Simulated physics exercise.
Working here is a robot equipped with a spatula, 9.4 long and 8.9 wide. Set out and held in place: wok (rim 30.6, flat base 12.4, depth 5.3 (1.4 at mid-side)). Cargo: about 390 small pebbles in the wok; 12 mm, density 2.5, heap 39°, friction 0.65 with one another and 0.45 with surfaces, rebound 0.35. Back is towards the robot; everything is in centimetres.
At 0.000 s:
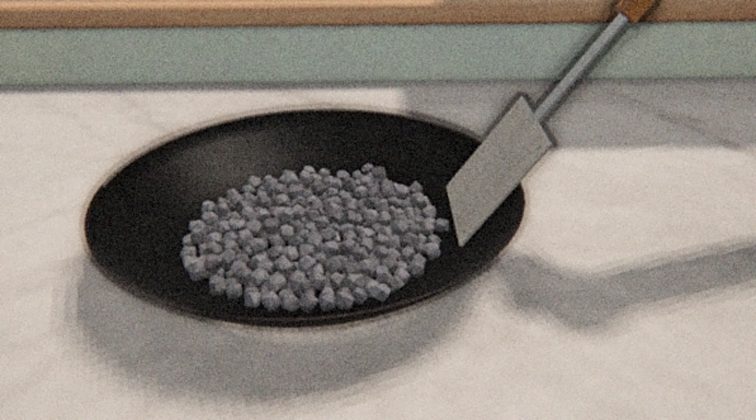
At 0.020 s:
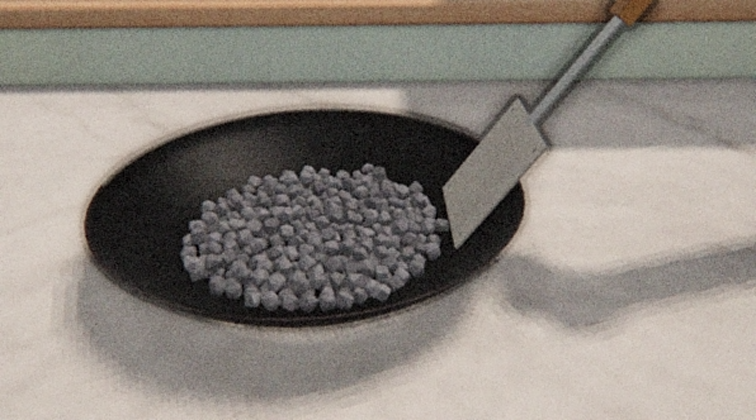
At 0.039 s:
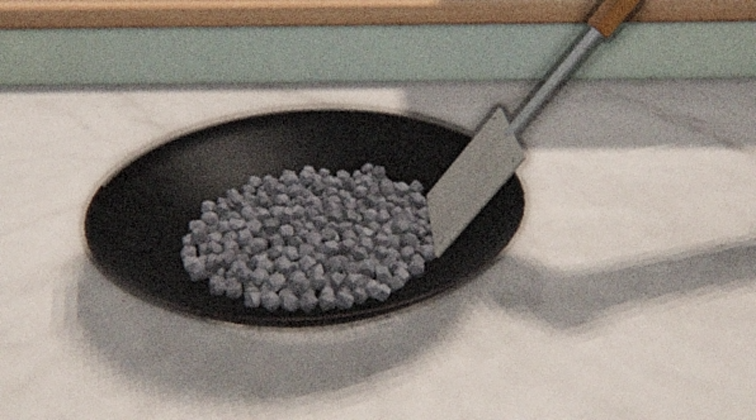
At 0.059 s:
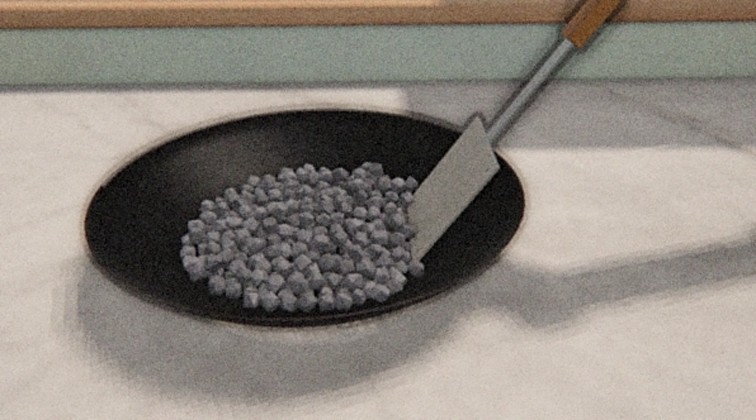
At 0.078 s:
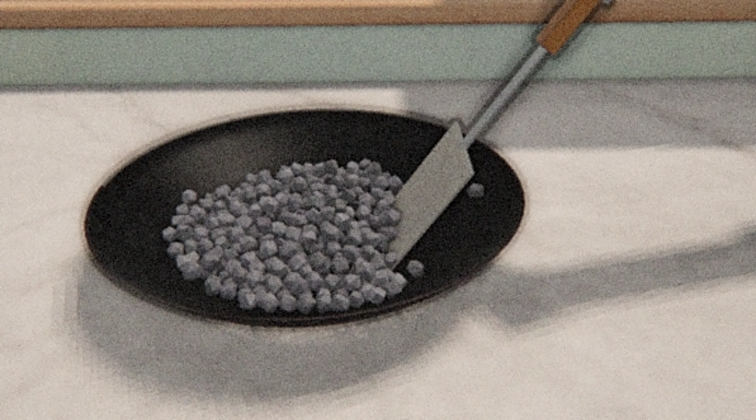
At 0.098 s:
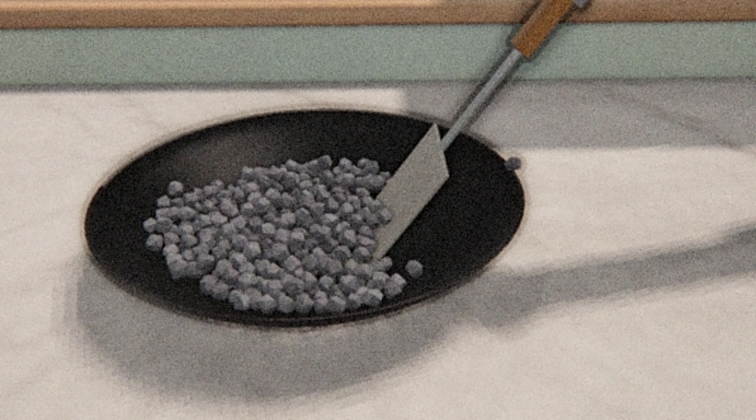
In this clip, a metal spatula with a brown handle moves left into a heap of small gray pebbles in a black wok, pushing the heap a little leftward while a few pebbles separate on the right side.
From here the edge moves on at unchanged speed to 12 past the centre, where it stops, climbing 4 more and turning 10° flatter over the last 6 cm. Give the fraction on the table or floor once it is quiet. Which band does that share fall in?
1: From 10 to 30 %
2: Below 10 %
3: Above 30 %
Answer: 3.
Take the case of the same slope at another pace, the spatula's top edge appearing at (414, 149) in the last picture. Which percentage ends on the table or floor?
Expect some 45 per cent there.
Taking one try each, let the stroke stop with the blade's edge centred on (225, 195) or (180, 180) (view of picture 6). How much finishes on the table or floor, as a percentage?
0 % and 20 %.
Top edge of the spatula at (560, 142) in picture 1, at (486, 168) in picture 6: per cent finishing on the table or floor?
I'd put it at roughly 35 per cent.
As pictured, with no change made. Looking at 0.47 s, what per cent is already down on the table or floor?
That would be near 25 per cent, give or take.
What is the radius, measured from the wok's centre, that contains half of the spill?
Roughly 32 cm from the middle.
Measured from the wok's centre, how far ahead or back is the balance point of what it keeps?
The kept load is shifted forward by about 4.0 cm.
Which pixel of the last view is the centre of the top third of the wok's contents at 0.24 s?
Centre: Roughly (155, 188) in the last picture.
After 0.17 s, sloping 55°, highest piece 12 above the table; 390 in the wok, 1 on the blade or in flight.
After 0.24 s, sloping 53°, highest piece 12 above the table; 384 in the wok, 7 on the blade or in flight.
After 0.47 s, sloping 45°, highest piece 11 above the table; 240 in the wok, 106 on the table or floor, 45 on the blade or in flight.
After 1.52 s, sloping 45°, highest piece 5 above the table; 240 in the wok, 151 on the table or floor.
At rest, 240 in the wok, 151 on the table or floor. That is 39 % on the table or floor.
